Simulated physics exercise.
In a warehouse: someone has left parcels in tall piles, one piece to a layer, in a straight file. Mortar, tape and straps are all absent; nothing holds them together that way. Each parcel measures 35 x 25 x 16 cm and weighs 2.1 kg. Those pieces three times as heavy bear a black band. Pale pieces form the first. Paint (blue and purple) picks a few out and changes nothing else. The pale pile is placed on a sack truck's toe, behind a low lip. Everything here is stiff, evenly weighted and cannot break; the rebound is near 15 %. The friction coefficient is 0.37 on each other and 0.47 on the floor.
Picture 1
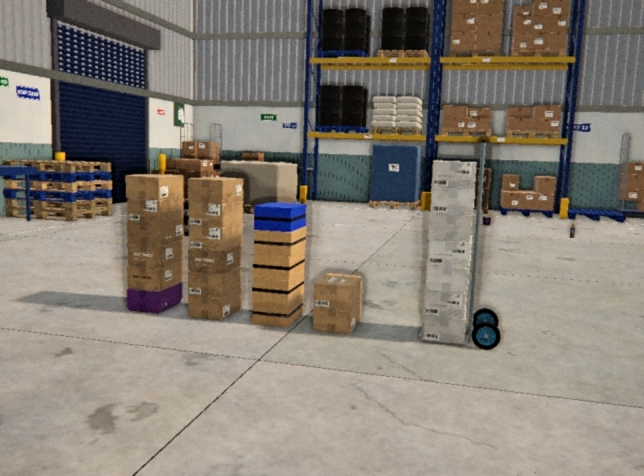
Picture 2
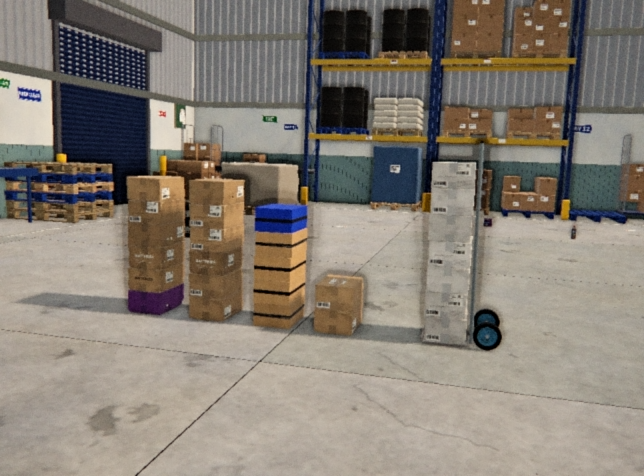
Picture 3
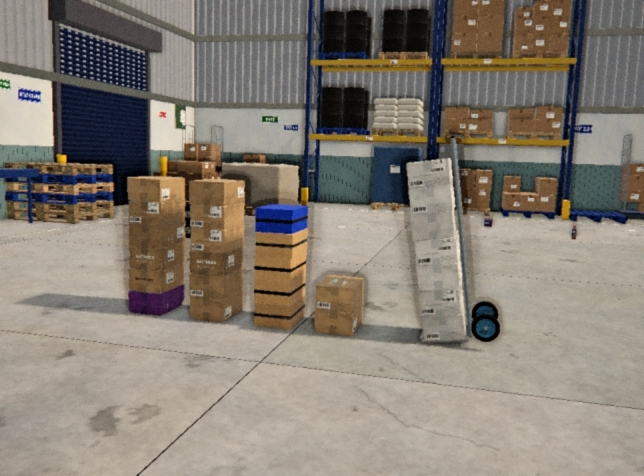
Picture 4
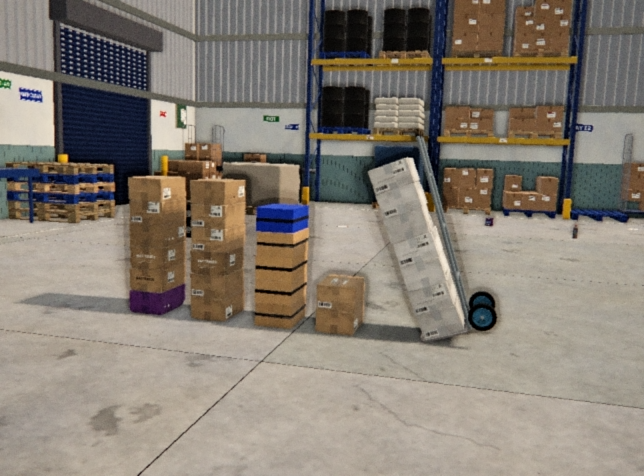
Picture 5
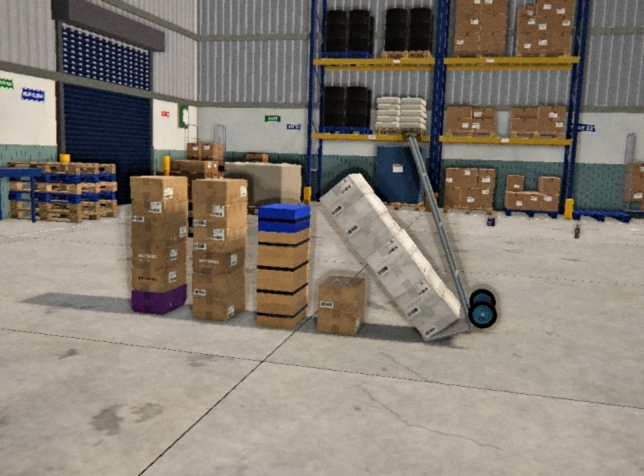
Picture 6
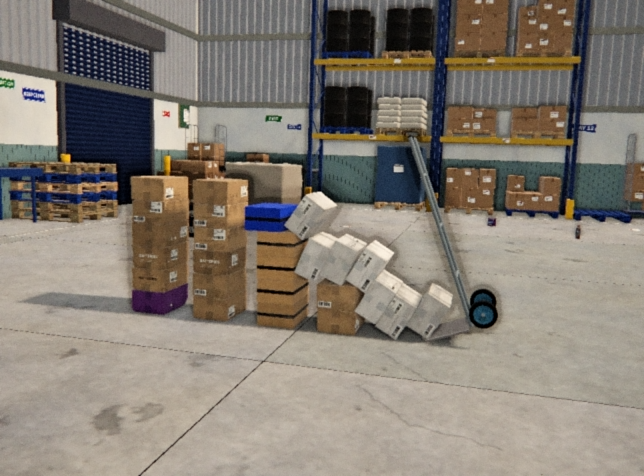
A tall stack of pale boxes on a sack truck tilts left as the truck frame leans forward, then the boxes separate and slump leftward against a low brown box and the blue-topped pile, nudging its upper part.
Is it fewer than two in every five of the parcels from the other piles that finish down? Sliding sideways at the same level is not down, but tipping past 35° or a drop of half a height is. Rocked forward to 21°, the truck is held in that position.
Yes, fewer than two in five.
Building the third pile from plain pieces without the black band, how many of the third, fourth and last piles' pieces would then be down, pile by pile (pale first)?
Pieces down: Third pile 0, fourth pile 0, last pile 0.
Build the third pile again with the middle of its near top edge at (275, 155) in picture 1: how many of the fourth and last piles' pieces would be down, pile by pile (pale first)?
Result: Fourth pile 0, last pile 0.
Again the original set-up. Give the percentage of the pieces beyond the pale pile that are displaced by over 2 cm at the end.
Shifted share: 10 %.
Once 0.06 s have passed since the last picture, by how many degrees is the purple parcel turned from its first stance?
Tilt: Approx. 0°.
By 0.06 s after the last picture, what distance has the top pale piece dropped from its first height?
Some 30 centimetres.
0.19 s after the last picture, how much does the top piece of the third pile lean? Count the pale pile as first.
Lean: Near 0° off upright.
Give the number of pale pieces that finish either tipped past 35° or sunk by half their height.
Exactly 7 of the pale pieces.
Then, 0.06 s after the last picture, 7 of the pale pile down; none of the 19 other parcels down, 4 disturbed; blue parcel shifted 12 cm.
At rest, 7 of the pale pile down; none of the 19 other parcels down, 4 disturbed; blue parcel shifted 12 cm; purple parcel unmoved. That is 0 per cent. As the last picture would show them, middles, blue parcel near (268, 217), purple parcel near (161, 297).
